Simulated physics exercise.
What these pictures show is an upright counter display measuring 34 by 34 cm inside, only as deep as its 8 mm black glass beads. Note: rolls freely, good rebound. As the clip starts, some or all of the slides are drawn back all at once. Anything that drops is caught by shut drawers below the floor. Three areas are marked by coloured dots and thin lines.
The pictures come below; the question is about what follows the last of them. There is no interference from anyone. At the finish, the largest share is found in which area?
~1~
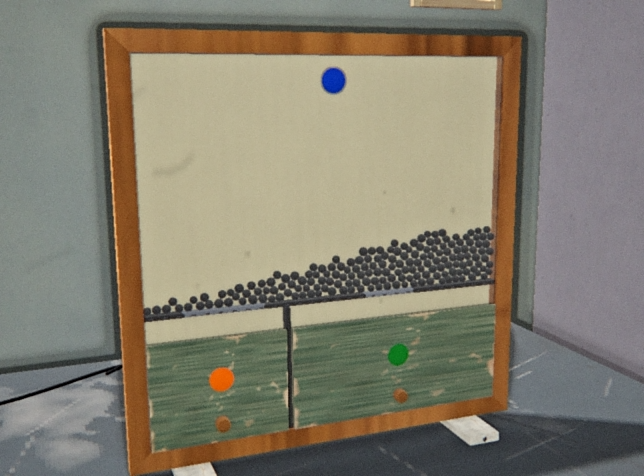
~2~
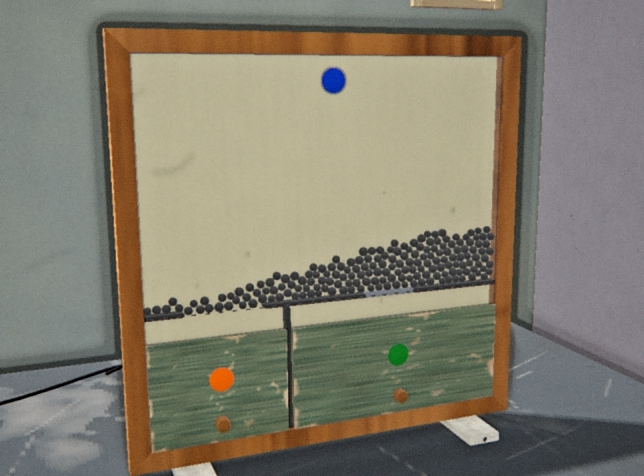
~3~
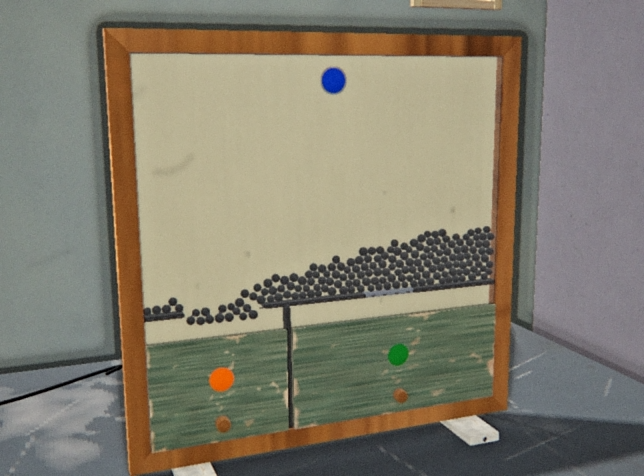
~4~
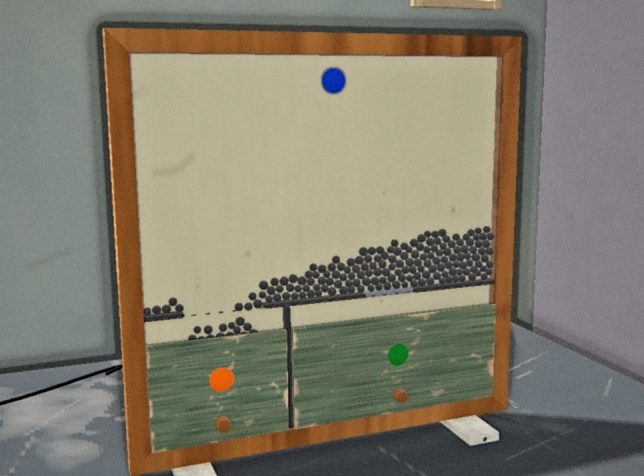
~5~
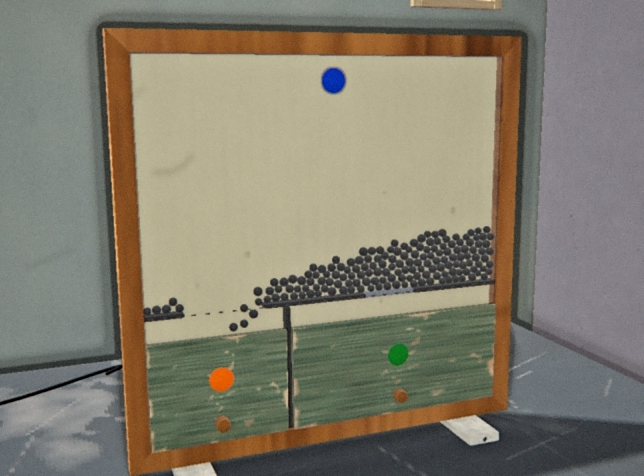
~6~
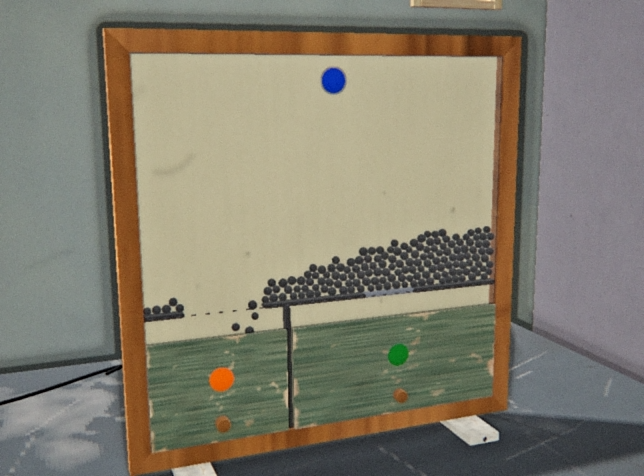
It is blue.
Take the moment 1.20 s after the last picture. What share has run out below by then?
Roughly 20 %.
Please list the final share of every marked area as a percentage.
At the end, orange drawer holds 20, blue store holds 80 and green drawer holds 0.
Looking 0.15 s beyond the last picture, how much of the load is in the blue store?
Around 85 percent of the load.
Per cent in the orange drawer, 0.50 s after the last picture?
It comes to close to 20 percent.
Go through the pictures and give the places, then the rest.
The first picture shows about 180 beads; beads' middle (378, 272); orange (222, 380), blue (333, 81), green (398, 355); slides (178, 315) to (268, 305), (359, 295) to (415, 289).
In the second picture, 1 of 2 slides gone; beads' middle (378, 272); 0 out.
The third picture shows beads' middle (378, 272); 10 out.
The fourth picture shows beads' middle (386, 272); 14 out.
The fifth picture shows beads' middle (392, 267); 18 out.
The sixth picture shows beads' middle (392, 267); 19 out.
Then, 0.15 s later than the last picture, 15 % are out; orange 15 %, blue 85 %.
Then, 0.50 s later than the last picture, 20 % are out; orange 20 %, blue 80 %.
Then, 1.20 s later than the last picture, 20 % are out; orange 20 %, blue 80 %.
At rest 1.6 s after the last picture, 20 % are out; orange 20 %, blue 80 %, green 0 %.
